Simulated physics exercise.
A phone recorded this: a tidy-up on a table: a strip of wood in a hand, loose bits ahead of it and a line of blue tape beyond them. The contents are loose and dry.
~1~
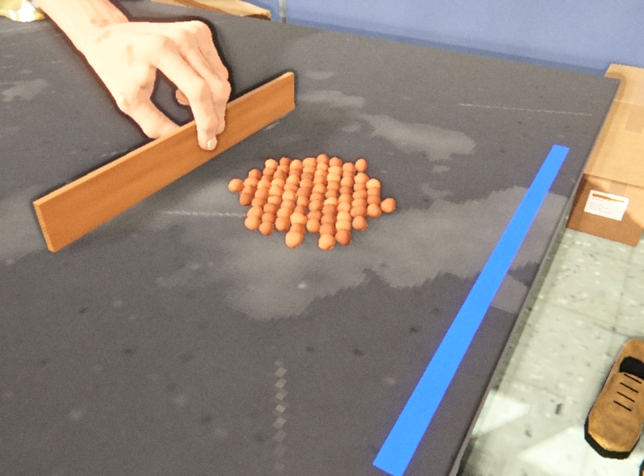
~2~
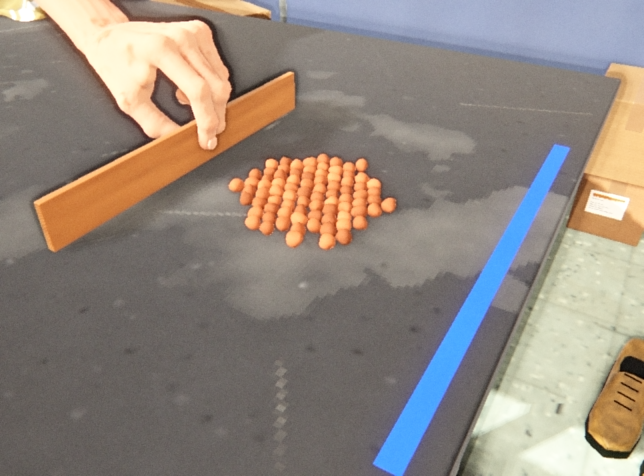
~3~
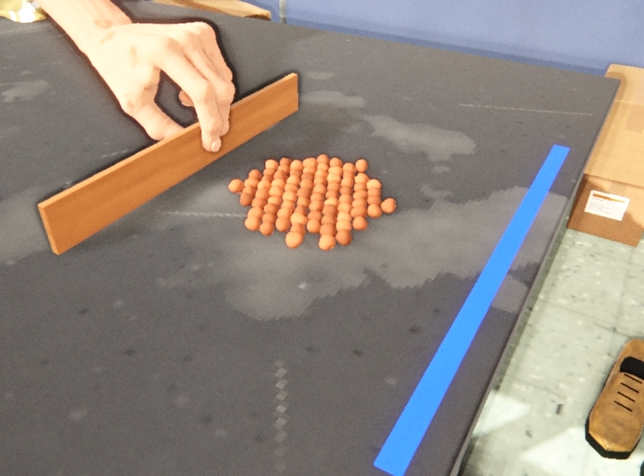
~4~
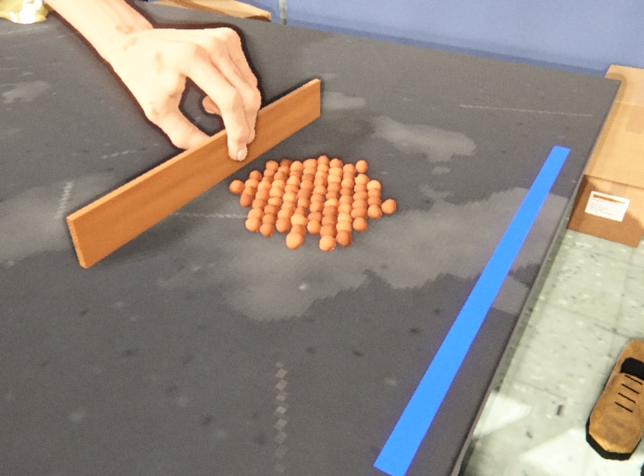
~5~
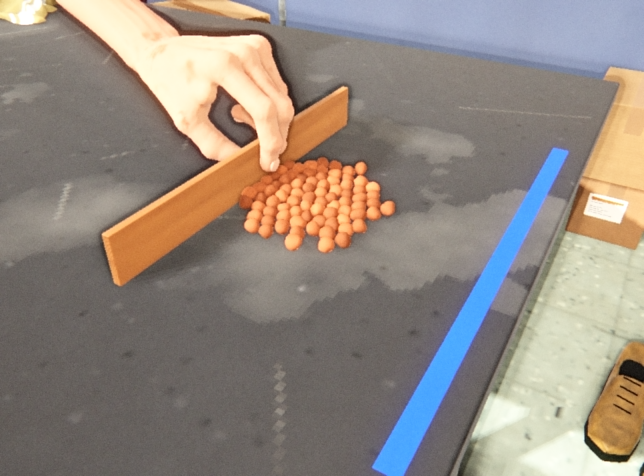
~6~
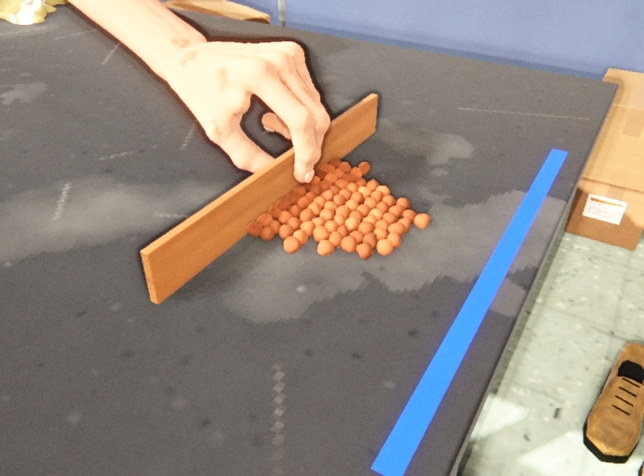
A hand slides a strip of wood rightward, pushing small reddish-brown clay pellets across the table.
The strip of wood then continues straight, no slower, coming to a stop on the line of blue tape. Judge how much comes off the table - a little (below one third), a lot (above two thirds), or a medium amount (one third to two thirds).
A lot, above two thirds.
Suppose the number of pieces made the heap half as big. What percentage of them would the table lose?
Close to 80 per cent.
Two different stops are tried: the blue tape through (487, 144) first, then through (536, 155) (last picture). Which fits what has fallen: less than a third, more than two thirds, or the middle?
Try 1 - below one third; try 2 - in the middle band.
Just after the last frame, strip of wood still moving, near (399, 184); heap all on the table, its front near (538, 265).
A moment on, strip of wood stopped at the blue tape; heap roughly two thirds over the edge.
Further on, strip of wood stopped at the blue tape; heap the larger part over the edge.
When it is over, strip of wood stopped at the blue tape; heap the larger part over the edge.
